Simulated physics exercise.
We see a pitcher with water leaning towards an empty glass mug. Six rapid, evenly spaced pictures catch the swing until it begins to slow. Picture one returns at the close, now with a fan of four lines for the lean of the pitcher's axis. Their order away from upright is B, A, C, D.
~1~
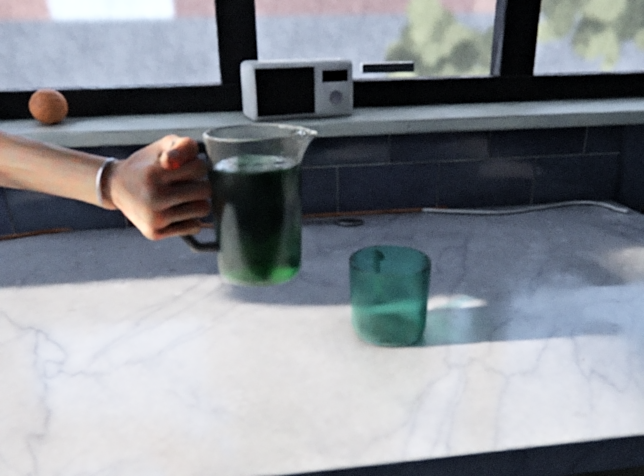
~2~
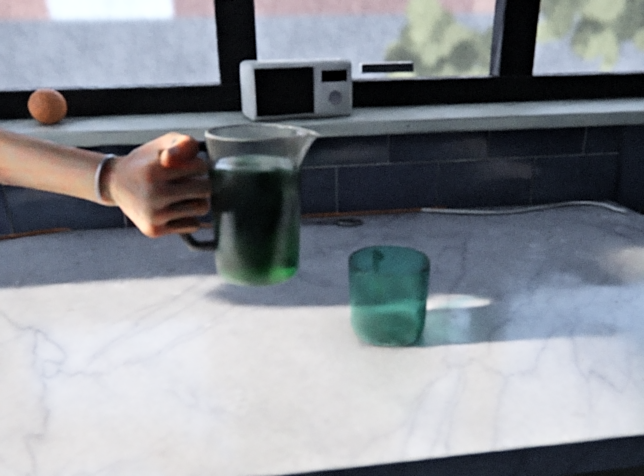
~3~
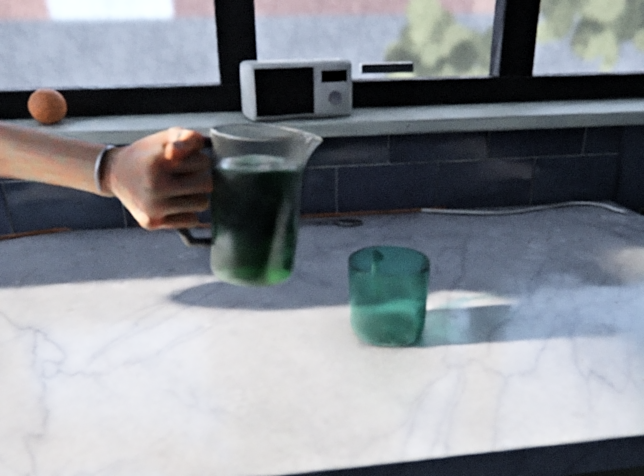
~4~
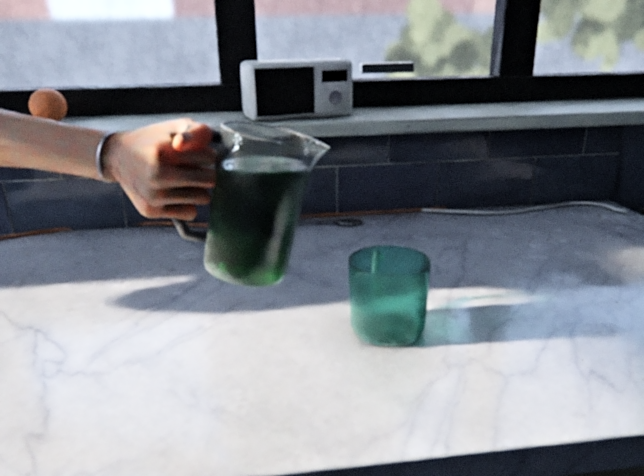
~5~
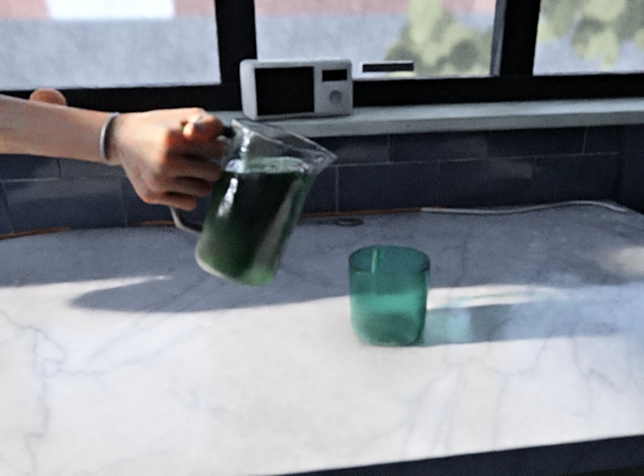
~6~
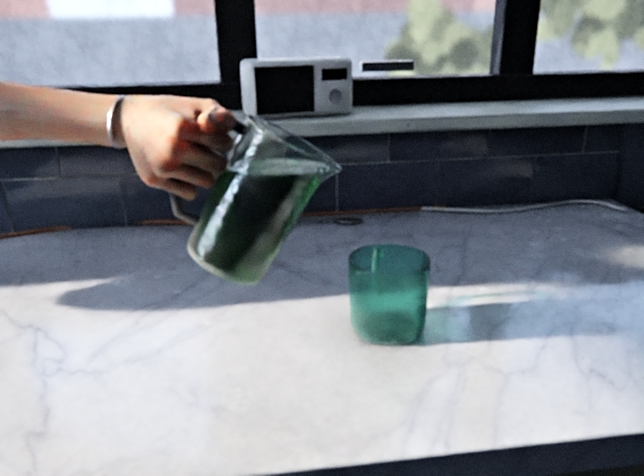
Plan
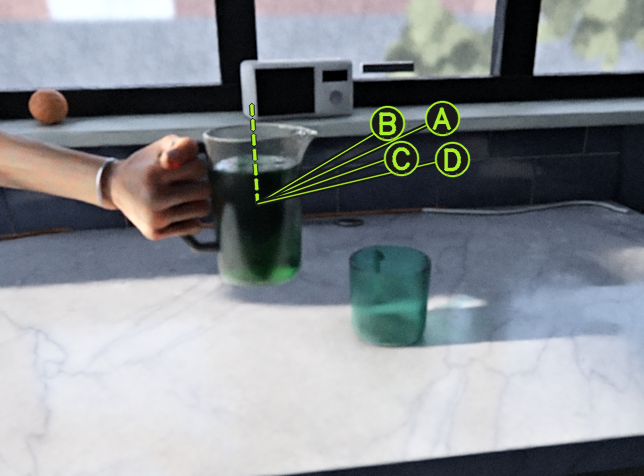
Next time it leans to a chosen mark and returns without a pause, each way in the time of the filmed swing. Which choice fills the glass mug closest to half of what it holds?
Choose A.
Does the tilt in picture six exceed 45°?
No, it does not.
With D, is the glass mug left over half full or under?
Over.
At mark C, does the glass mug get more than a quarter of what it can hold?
Yes, it does.
In lime, A at (426, 125); B at (373, 134); C at (384, 160); D at (435, 162).
With A, the glass mug ends with about 50 % of what it can hold.
With B, the glass mug ends with about 37 % of what it can hold.
With C, the glass mug ends with about 67 % of what it can hold.
With D, the glass mug ends with about 84 % of what it can hold.
